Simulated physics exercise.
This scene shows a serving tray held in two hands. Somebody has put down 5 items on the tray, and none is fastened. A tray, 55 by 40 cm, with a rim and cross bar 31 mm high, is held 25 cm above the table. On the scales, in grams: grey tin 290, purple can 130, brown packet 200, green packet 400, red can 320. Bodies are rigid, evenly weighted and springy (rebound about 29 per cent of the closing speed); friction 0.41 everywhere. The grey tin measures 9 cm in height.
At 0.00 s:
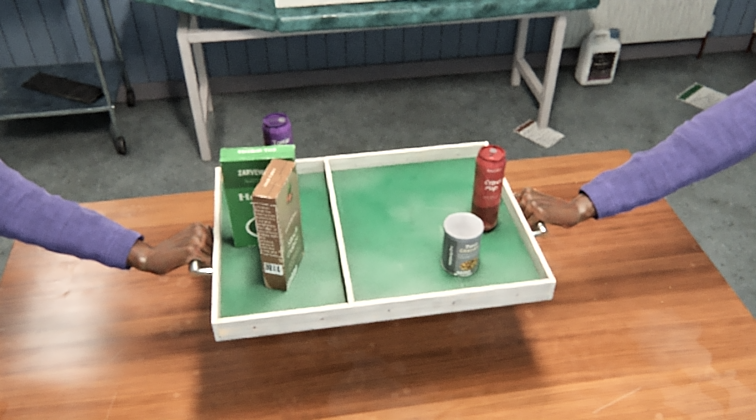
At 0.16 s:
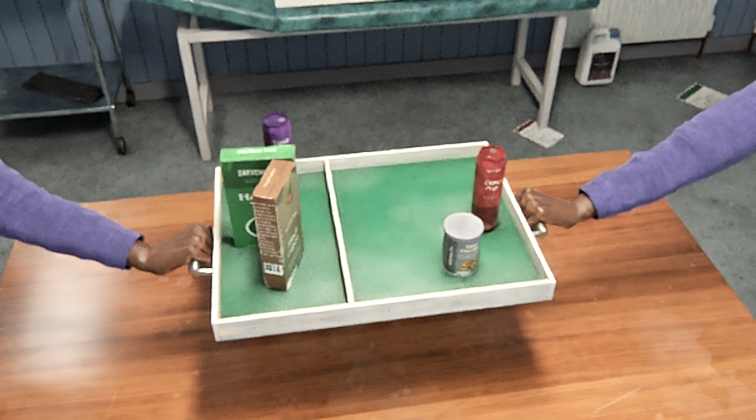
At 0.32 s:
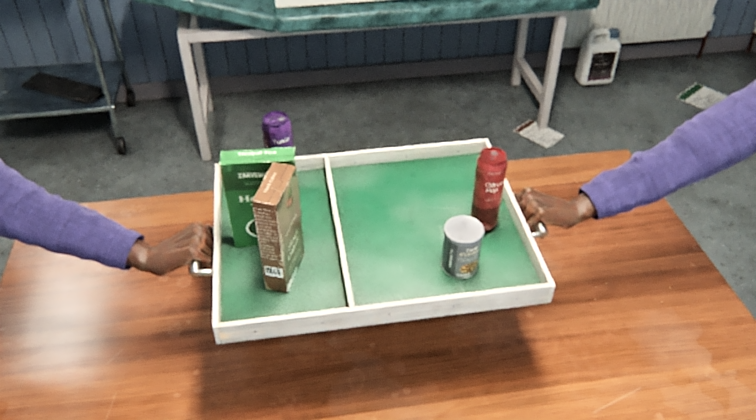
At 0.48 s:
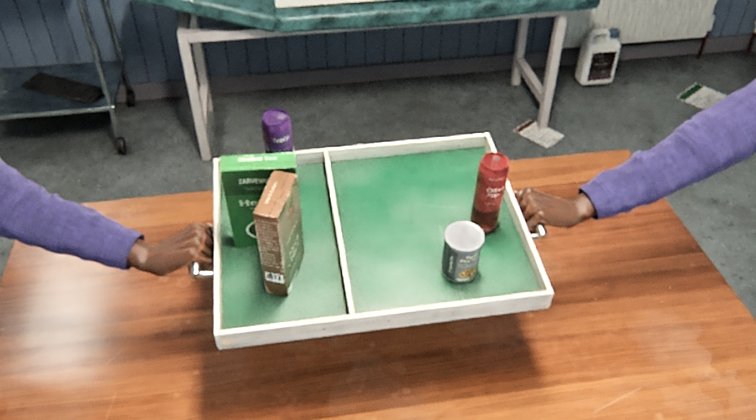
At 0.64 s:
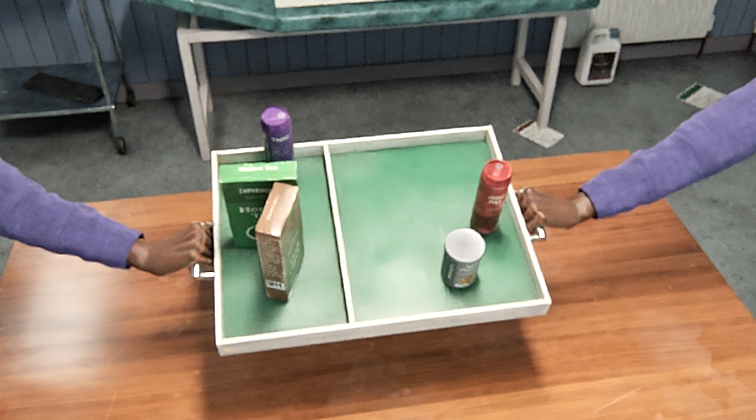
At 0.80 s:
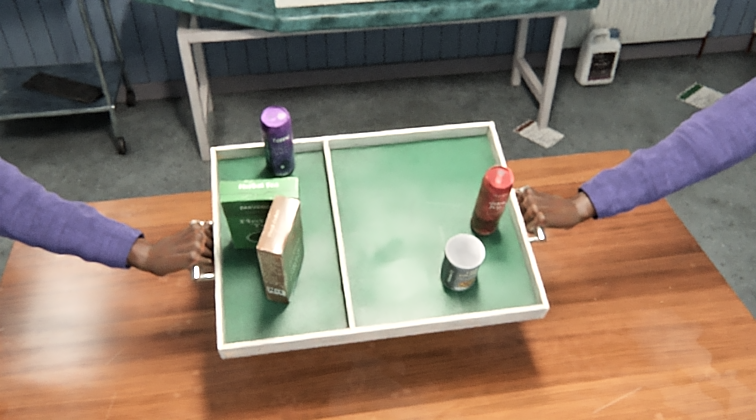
Two purple-sleeved hands grip the side handles of a white-rimmed tray with a green base above a wooden table, seen from in front and above in a blue-panelled room. Green and brown packets and a purple can stand left of the divider, a red can and grey tin right. The tray starts level, then its near edge tilts gradually down, the items leaning with it, while the camera stays still.
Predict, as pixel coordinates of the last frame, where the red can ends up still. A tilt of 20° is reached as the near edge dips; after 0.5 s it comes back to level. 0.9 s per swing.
Roughly (506, 255).
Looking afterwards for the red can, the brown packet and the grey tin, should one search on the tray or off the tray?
Observed: Red can remains in bounds; brown packet exits its support; grey tin remains in bounds.
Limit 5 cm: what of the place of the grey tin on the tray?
Grey tin: Unmoved.
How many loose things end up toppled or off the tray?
4.
By 1.20 s, tilt 20°, near edge down; brown packet now off the tray; red can rocked 68° off its seat near (501, 259); green packet rocked 41° off its seat.
By 1.50 s, tilt 20°, near edge down; red can on its side near (504, 279); purple can on its side; green packet on its side.
By 1.80 s, tilt 16°, near edge down; green packet now off the tray; red can on its side near (505, 275); purple can on its side.
By 2.10 s, tilt 4°, near edge down; red can on its side near (506, 261); purple can on its side.
When it is over (2.9 s), off the tray, brown packet and green packet; lying over on the tray, purple can and red can; grey tin within 5 cm of the start. End places, in pixels of the last picture, red can near (506, 255).
